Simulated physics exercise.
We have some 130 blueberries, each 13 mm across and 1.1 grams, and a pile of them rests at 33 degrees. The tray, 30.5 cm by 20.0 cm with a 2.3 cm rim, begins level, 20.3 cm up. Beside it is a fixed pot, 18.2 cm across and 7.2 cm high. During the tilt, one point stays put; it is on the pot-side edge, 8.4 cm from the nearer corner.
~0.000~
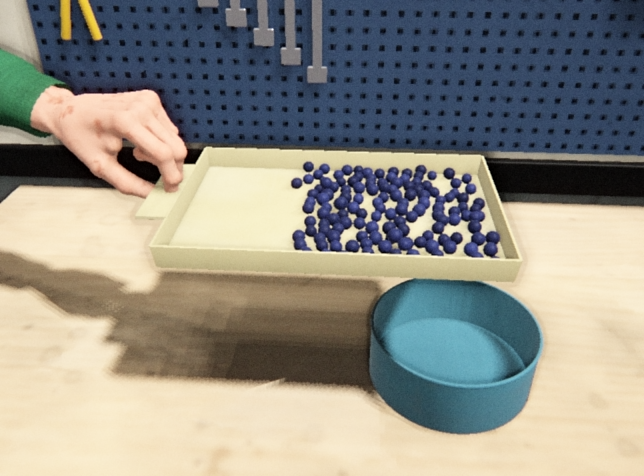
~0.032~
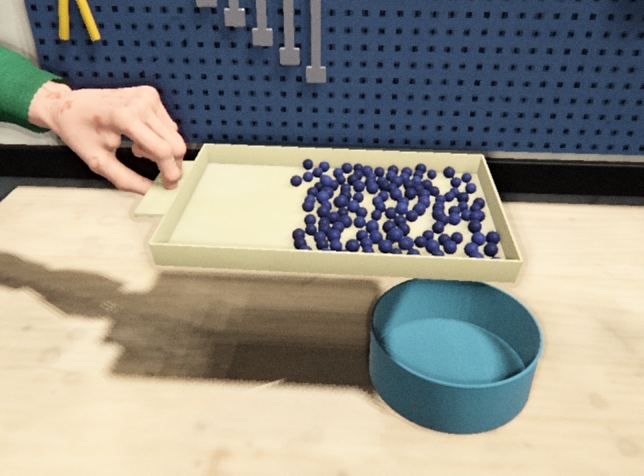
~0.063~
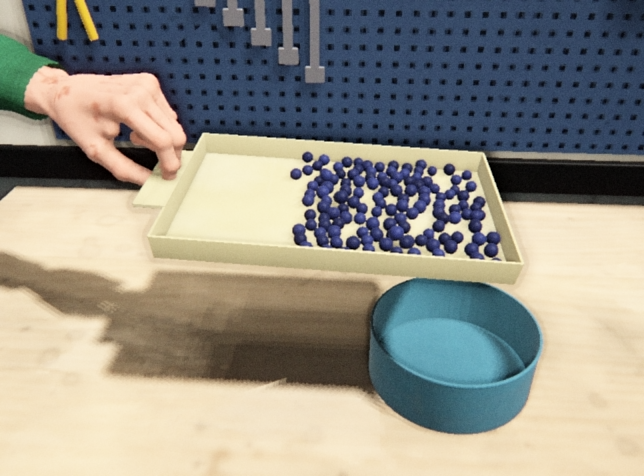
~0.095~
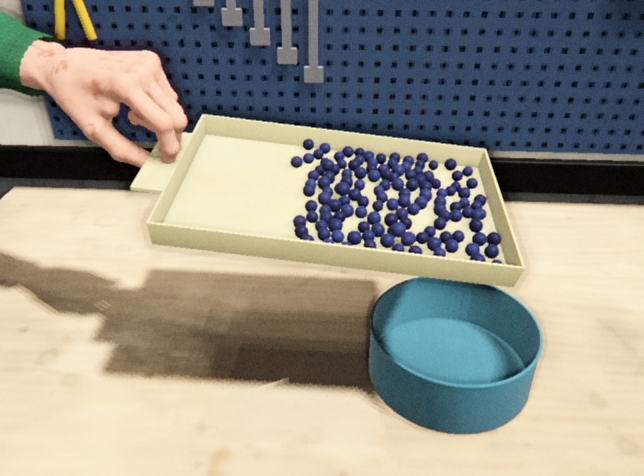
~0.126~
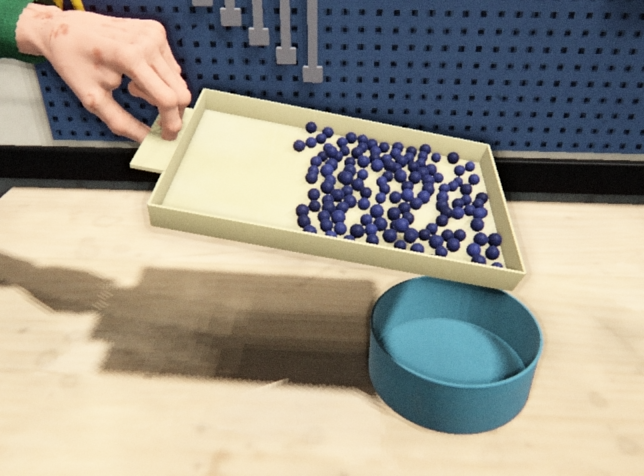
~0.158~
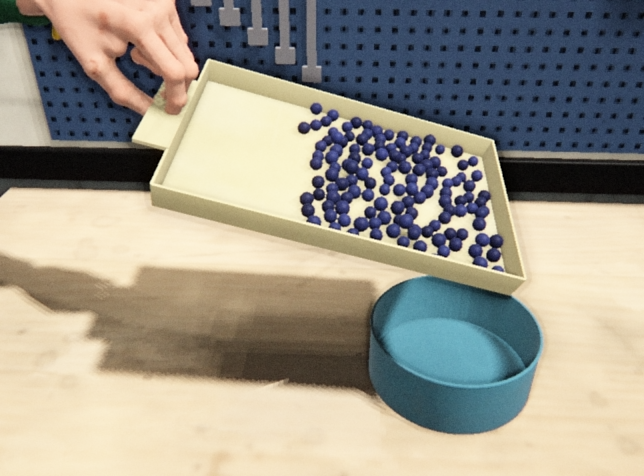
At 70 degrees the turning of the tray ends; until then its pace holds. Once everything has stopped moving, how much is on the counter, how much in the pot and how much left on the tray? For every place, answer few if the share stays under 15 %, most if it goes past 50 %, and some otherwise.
Shares - counter: Some; pot: Few; left on the tray: Most.
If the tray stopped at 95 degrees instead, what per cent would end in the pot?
In that case, near 15 percent.
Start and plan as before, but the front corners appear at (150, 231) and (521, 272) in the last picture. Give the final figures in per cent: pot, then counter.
In the pot: 0 per cent; on the counter: 5 per cent.
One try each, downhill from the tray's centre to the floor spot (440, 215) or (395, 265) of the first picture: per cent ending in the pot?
The share comes to roughly 5 in a hundred, then roughly 0 in a hundred.
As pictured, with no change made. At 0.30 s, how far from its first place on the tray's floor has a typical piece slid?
By then it sits near 2 cm from where it began.
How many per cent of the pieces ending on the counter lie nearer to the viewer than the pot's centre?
Estimate: Close to 100 per cent of the pieces.
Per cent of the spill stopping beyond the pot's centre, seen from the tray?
Share: Close to 100 %.
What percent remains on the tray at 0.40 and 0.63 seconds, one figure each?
Around 100 first, about 70 after.
After 0.30 s, tilt 47 degrees; the tray holds 100 %, the pot 0 %.
Then, at 0.40 s, tilt 65 degrees; the tray holds 100 %, the pot 0 %.
After 0.63 s, tilt 70 degrees; the tray holds 70 %, the pot 0 %.
At rest (1.5 s), counter 40 %, pot 0 %, tray 60 %.
